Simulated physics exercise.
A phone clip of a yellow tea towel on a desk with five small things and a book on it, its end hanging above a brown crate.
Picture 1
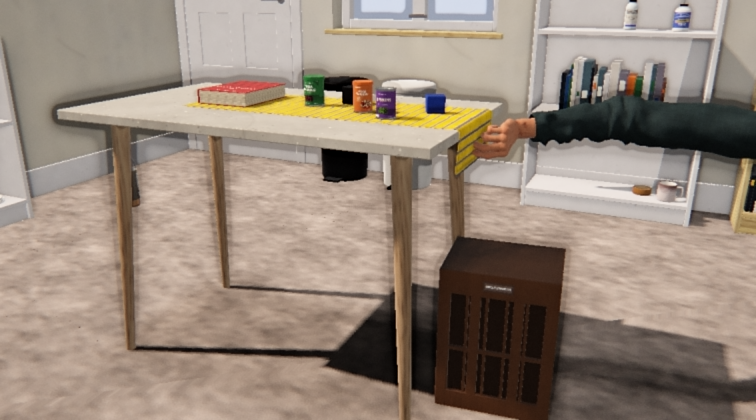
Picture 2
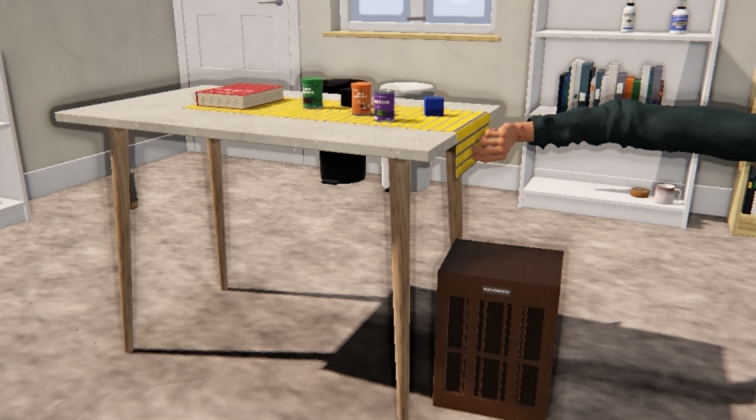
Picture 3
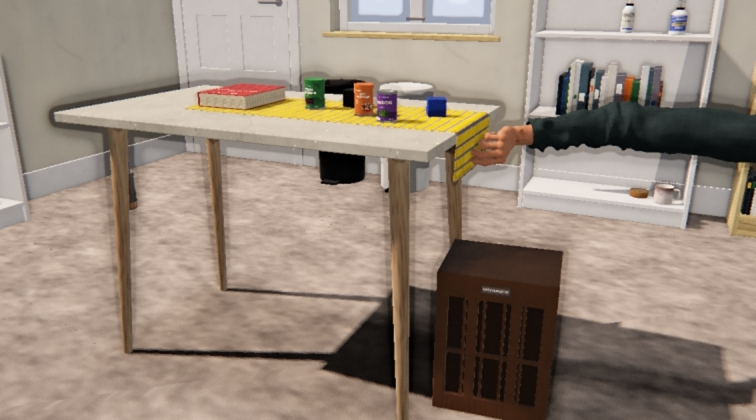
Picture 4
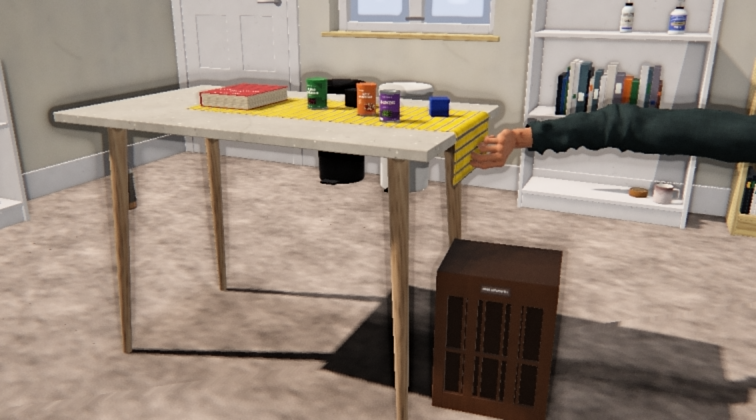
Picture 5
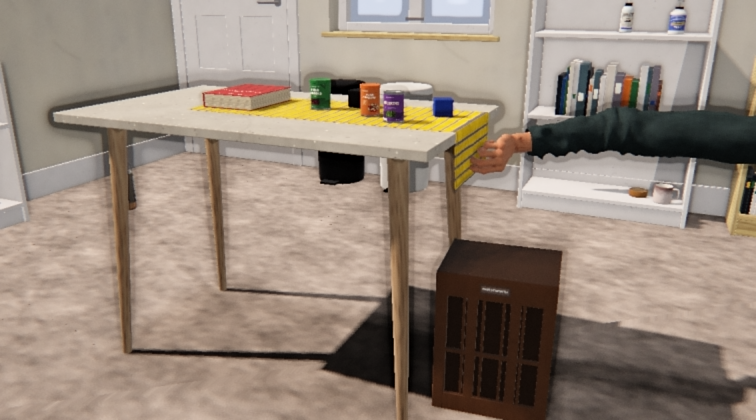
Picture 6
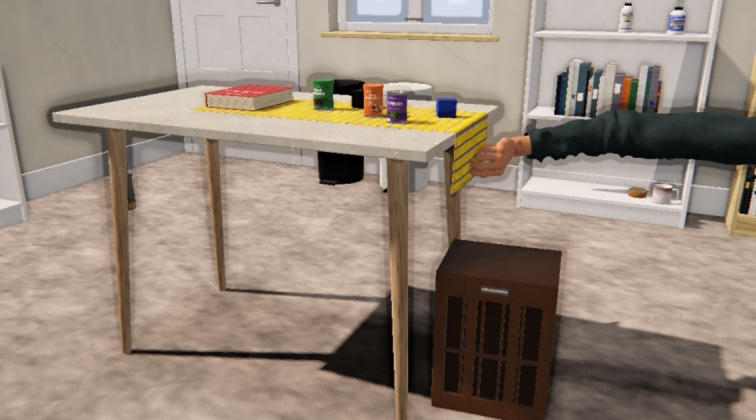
At the start, a yellow cloth lies across a table beneath a red book and several small colored items, its end hanging over the right edge above a brown crate. A hand at right slowly draws the hanging end slightly downward, and the small items shift a little right with it.
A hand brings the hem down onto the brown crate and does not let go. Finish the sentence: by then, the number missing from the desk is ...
... two.
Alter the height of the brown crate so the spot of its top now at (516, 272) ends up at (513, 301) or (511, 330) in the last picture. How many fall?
First height: 3; second height: 4.
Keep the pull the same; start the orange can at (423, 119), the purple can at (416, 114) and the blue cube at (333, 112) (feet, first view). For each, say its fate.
Orange can: Gone off. Purple can: Gone off. Blue cube: Still up.
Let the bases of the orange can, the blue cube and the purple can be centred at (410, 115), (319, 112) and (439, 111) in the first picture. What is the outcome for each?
The orange can ends up off, the blue cube ends up on top and the purple can ends up off.
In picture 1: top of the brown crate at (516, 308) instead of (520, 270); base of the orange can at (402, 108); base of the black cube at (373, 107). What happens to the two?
Orange can is gone, black cube is gone.
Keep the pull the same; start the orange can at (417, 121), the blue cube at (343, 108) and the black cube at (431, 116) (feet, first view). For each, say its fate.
Orange can dropped, blue cube kept, black cube dropped.
A little later, hem near (470, 209); all still up.
Next, hem near (469, 239); blue cube gone.
Later still, hem on the crate; blue cube and purple can gone.
When it is over, hem on the crate; blue cube and purple can gone. The count of fallen things is two.
